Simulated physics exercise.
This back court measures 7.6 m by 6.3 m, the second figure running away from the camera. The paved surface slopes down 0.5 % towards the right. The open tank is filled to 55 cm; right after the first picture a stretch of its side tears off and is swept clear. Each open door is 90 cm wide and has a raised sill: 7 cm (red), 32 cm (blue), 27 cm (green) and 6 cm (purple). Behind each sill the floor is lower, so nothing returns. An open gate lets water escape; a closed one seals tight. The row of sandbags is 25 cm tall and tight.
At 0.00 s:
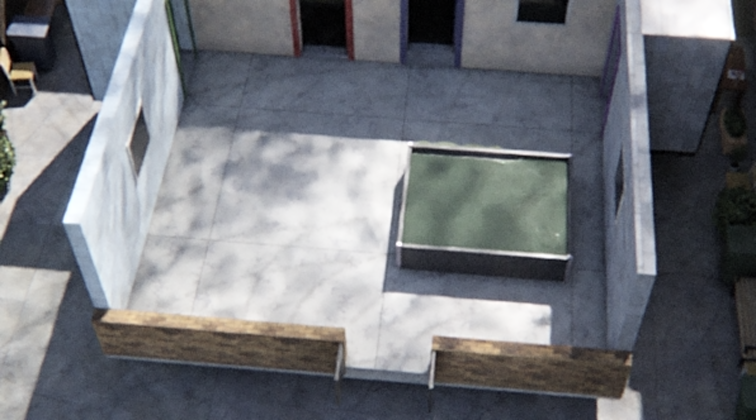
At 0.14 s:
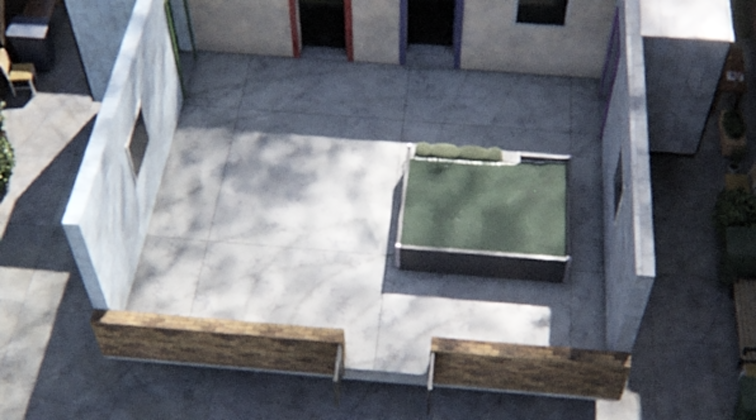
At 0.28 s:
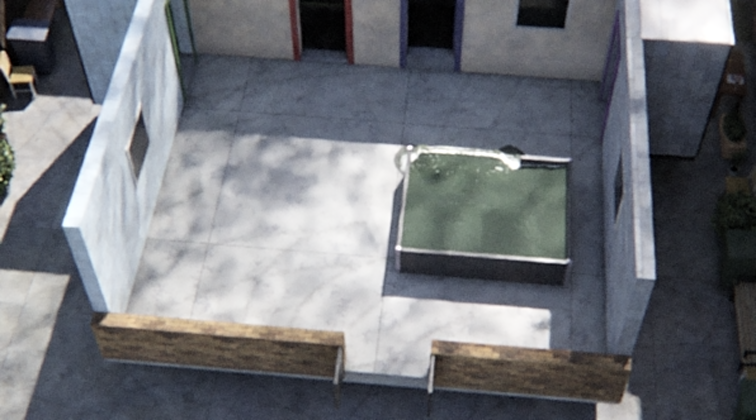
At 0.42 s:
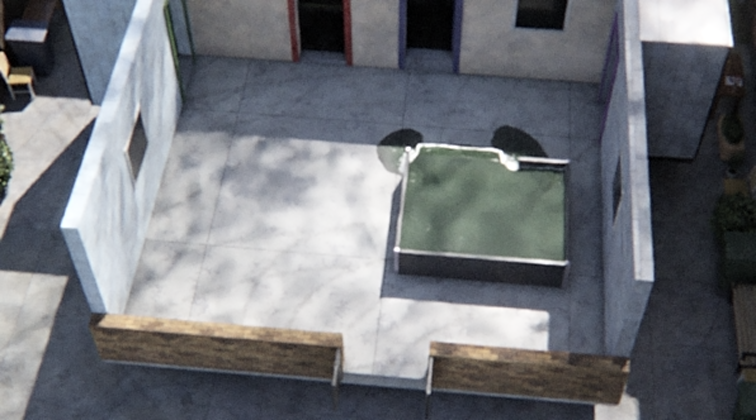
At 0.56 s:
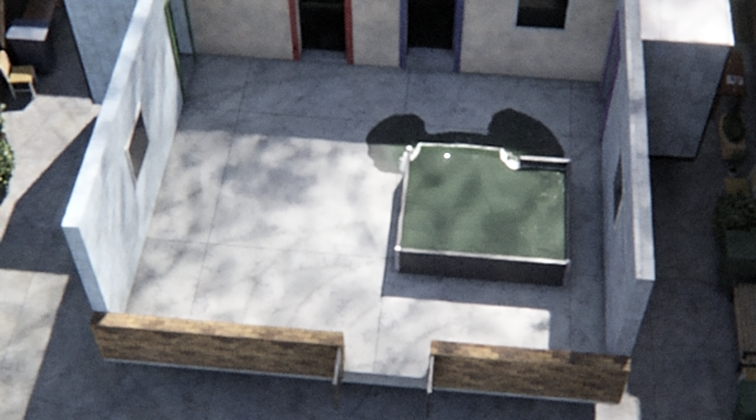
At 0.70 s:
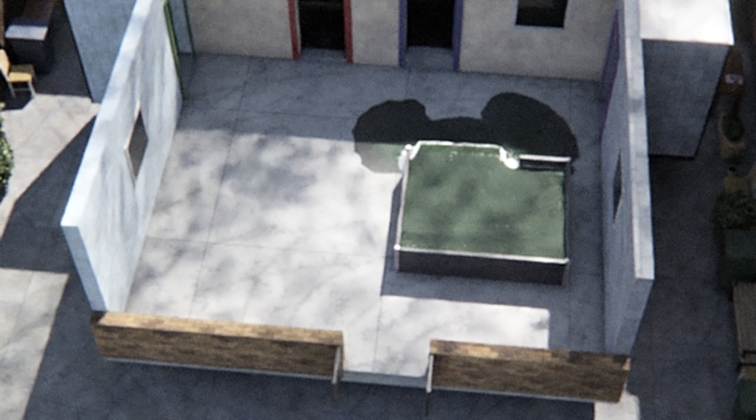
Water pours over the far side of an open tank and spreads across the paved court.
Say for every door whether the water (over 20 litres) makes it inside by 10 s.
Door by door: At the red door it keeps below the limit; at the blue door it stays under the limit; at the green door it does not reach the limit; at the purple door it exceeds the limit.
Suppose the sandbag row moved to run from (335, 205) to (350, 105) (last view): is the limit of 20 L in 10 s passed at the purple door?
Then: Purple over.
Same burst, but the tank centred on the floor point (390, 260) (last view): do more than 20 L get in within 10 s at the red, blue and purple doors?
Then: Red above, blue not over, purple over.
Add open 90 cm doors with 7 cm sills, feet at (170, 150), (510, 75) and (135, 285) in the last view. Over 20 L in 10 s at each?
In that order: Below, past it, below.
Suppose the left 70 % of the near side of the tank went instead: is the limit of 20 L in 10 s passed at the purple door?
Then: Purple under.
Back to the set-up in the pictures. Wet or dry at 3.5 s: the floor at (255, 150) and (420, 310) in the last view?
In that order: Flooded, not reached.
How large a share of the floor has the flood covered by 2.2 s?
About 35 per cent.
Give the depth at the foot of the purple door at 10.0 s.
Roughly 9.5 cm deep.
After 1.4 s water covers 30 % of the floor and is deepest (28 cm) near (507, 172); red door not reached, blue door 2 cm at the sill, 0 L in, green door not reached, purple door 10 cm at the sill, 0 L in.
After 2.2 s water covers 35 % of the floor and is deepest (26 cm) near (598, 89); red door 11 cm at the sill, 0 L in, blue door 18 cm at the sill, 0 L in, green door not reached, purple door 11 cm at the sill, 12 L in.
After 3.5 s water covers 35 % of the floor and is deepest (20 cm) near (507, 172); red door 8 cm at the sill, 7 L in, blue door 10 cm at the sill, 0 L in, green door 5 cm at the sill, 0 L in, purple door 14 cm at the sill, 53 L in.
After 6.0 s water covers 50 % of the floor and is deepest (15 cm) near (507, 172); red door 6 cm at the sill, 8 L in, blue door 8 cm at the sill, 0 L in, green door 8 cm at the sill, 0 L in, purple door 13 cm at the sill, 120 L in.
After 10.0 s water covers 80 % of the floor and is deepest (14 cm) near (579, 80); red door 7 cm at the sill, 8 L in, blue door 6 cm at the sill, 0 L in, green door 7 cm at the sill, 0 L in, purple door 9 cm at the sill, 200 L in.
